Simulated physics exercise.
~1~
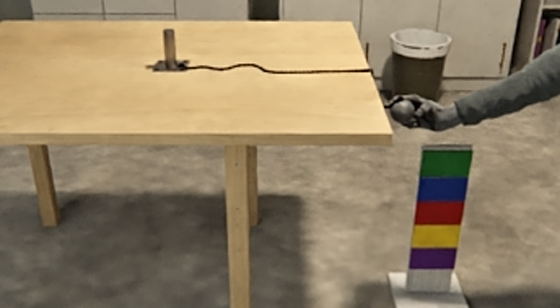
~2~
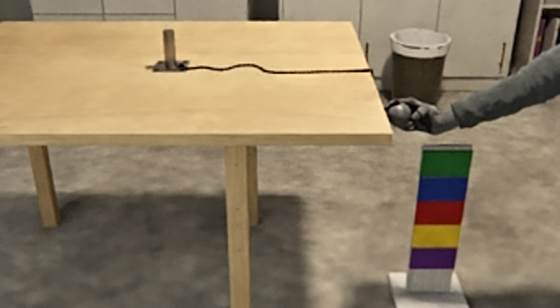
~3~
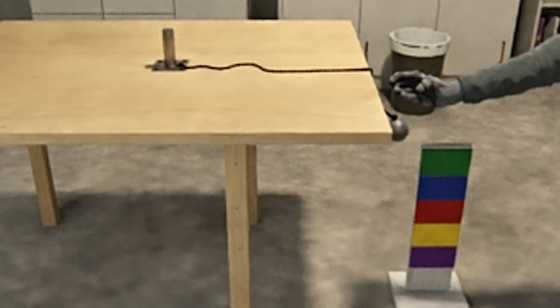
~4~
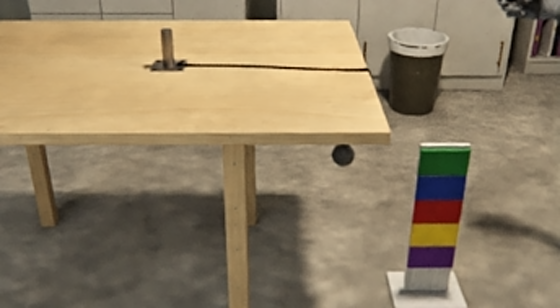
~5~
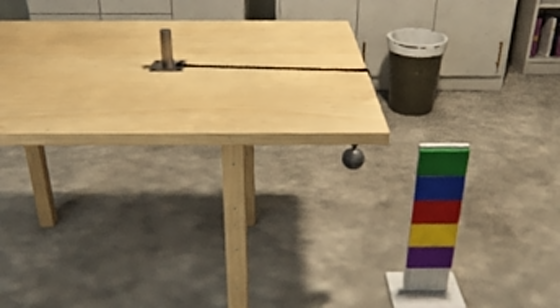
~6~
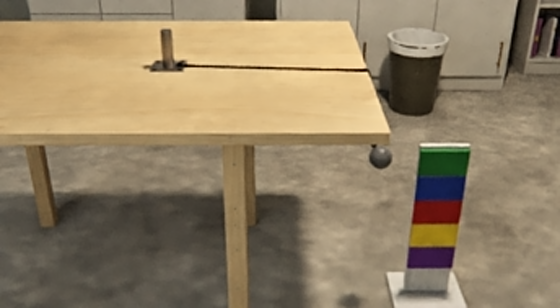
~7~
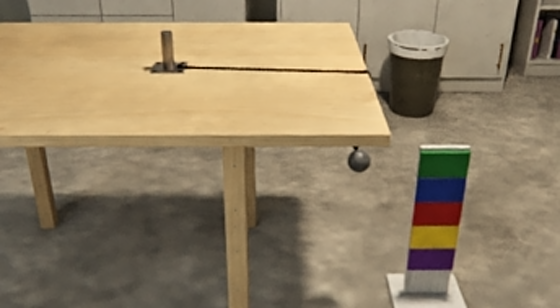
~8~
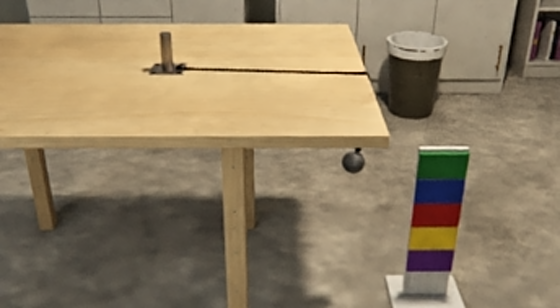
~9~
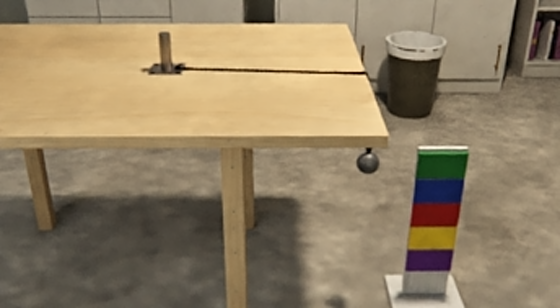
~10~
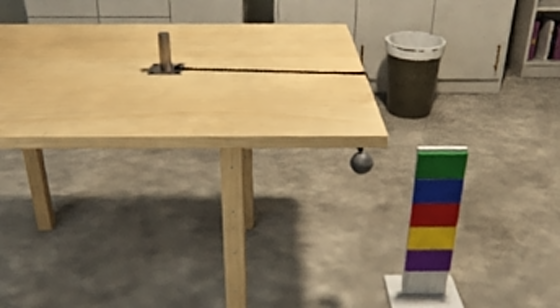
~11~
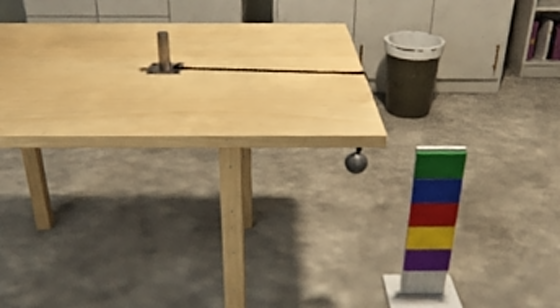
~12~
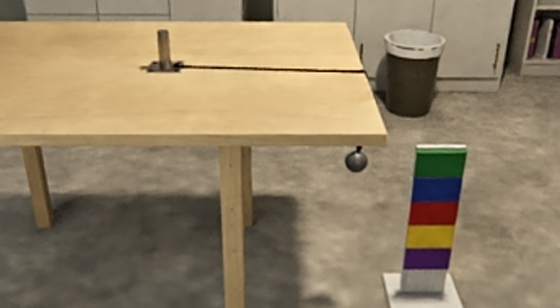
At first, a gloved hand holds a small grey ball just off the right edge of a wooden table, with a dark cord running back across the top to an upright post. A stand with green, blue, red, yellow and purple bands is on the floor nearby. The hand lets go and draws back to the right as the ball drops a short way. The cord pulls straight, and the ball swings in below the table edge. It sways right, then left, in shrinking swings. Finally it hangs almost still beneath the edge, level with the green band.
